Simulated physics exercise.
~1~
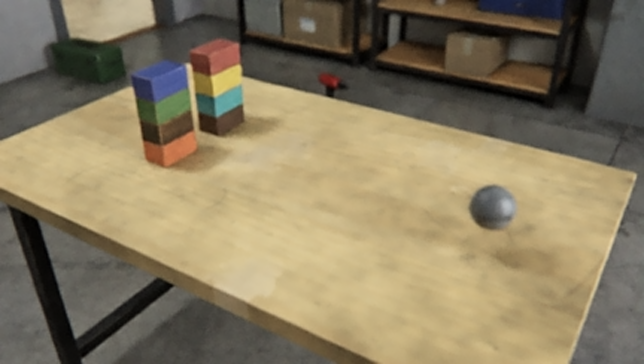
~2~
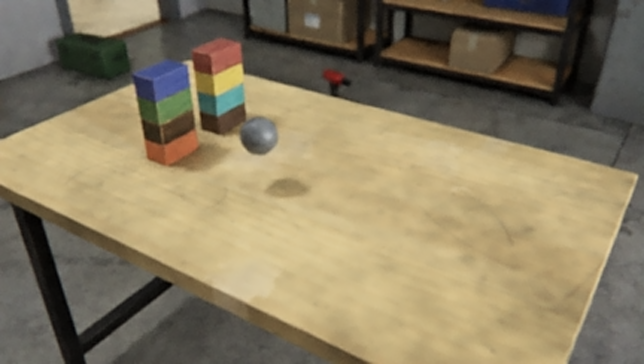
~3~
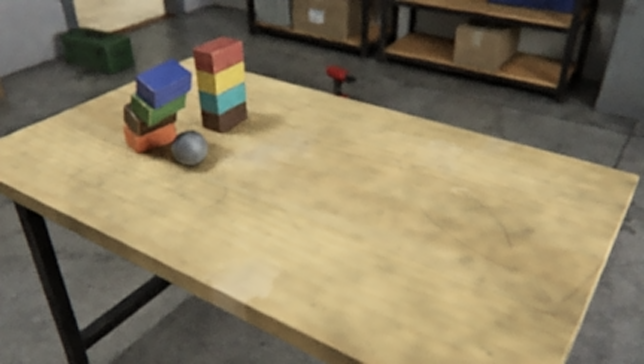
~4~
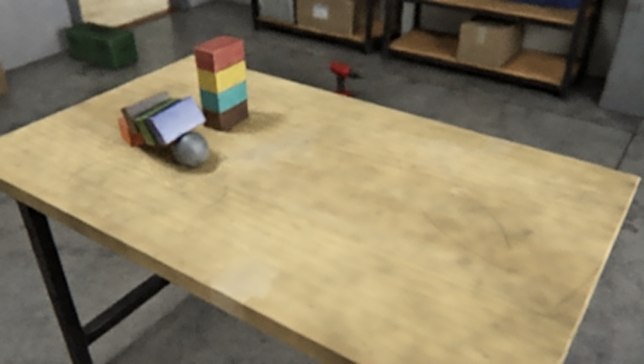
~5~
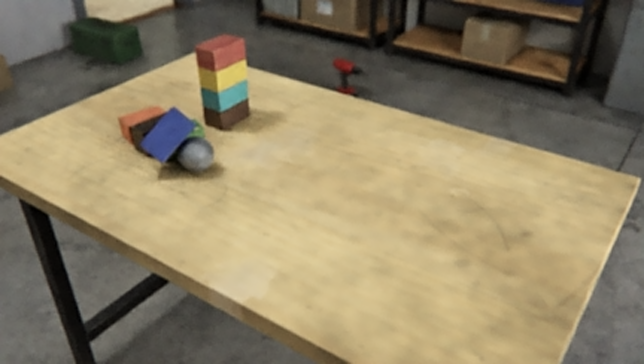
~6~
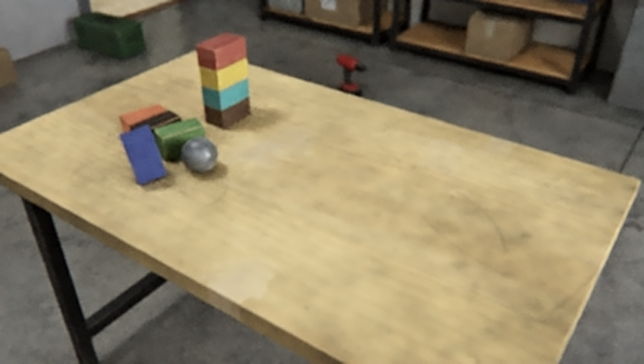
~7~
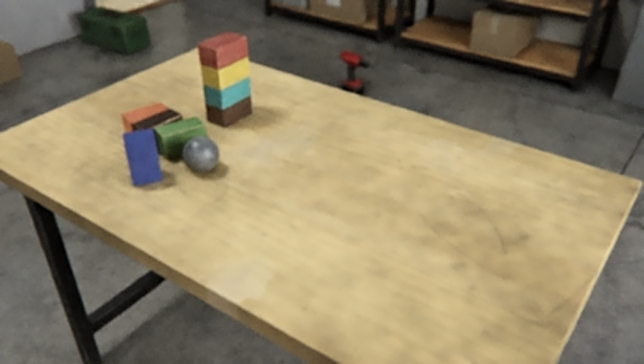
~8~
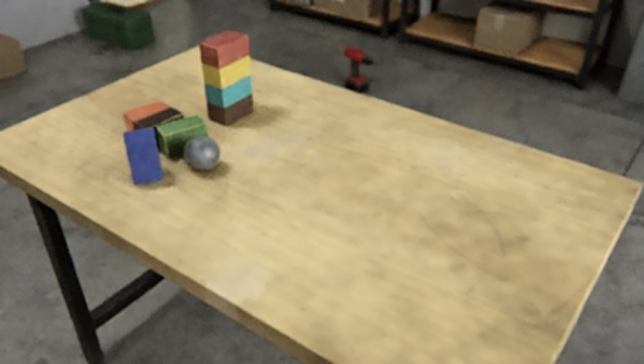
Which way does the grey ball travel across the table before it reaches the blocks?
The grey ball travels to the left, passing over the table toward the stack with the blue block on top.
